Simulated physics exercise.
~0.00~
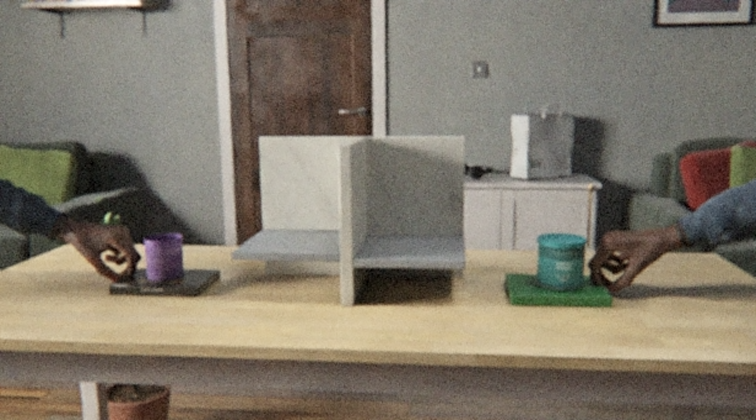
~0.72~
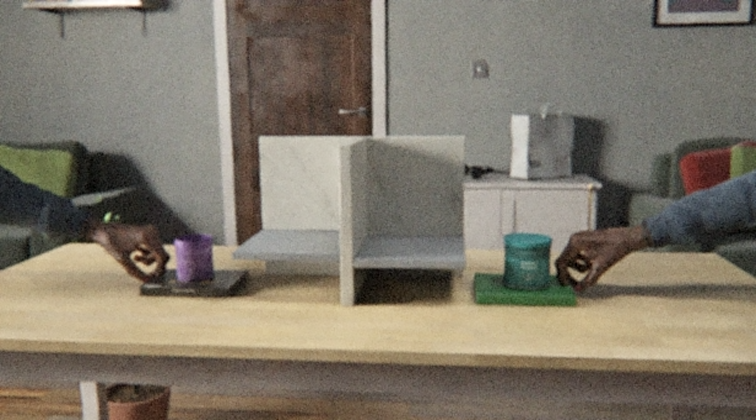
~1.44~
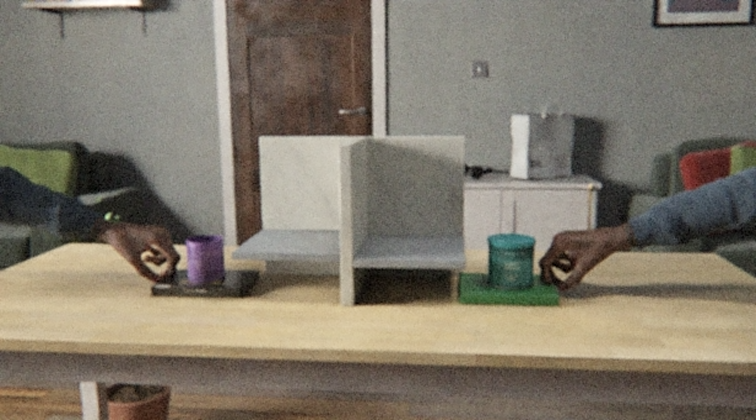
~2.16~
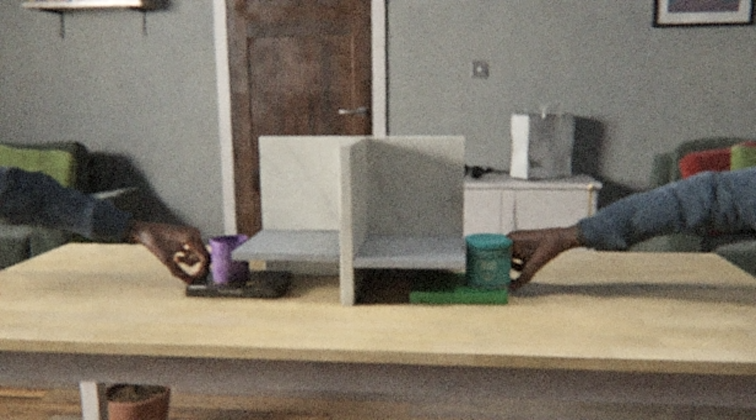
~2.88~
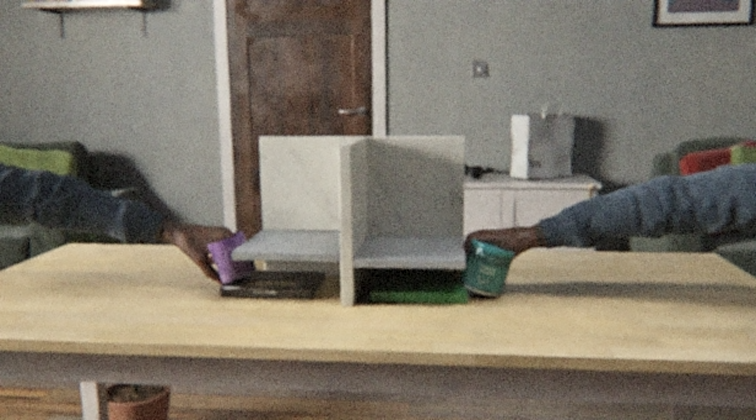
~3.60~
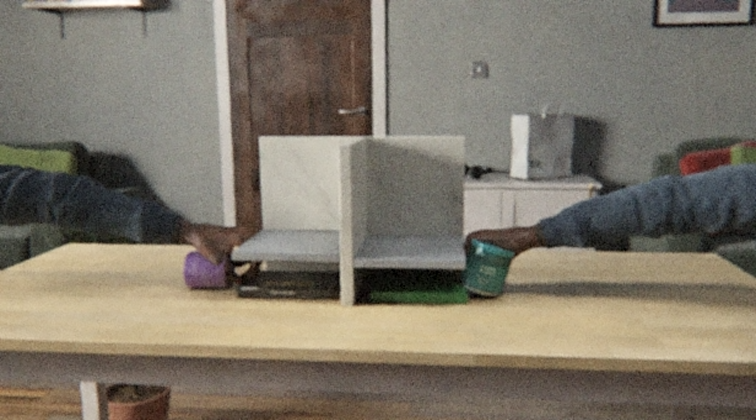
On a table, two hands slide trays under a shelf, which scrapes both containers off.
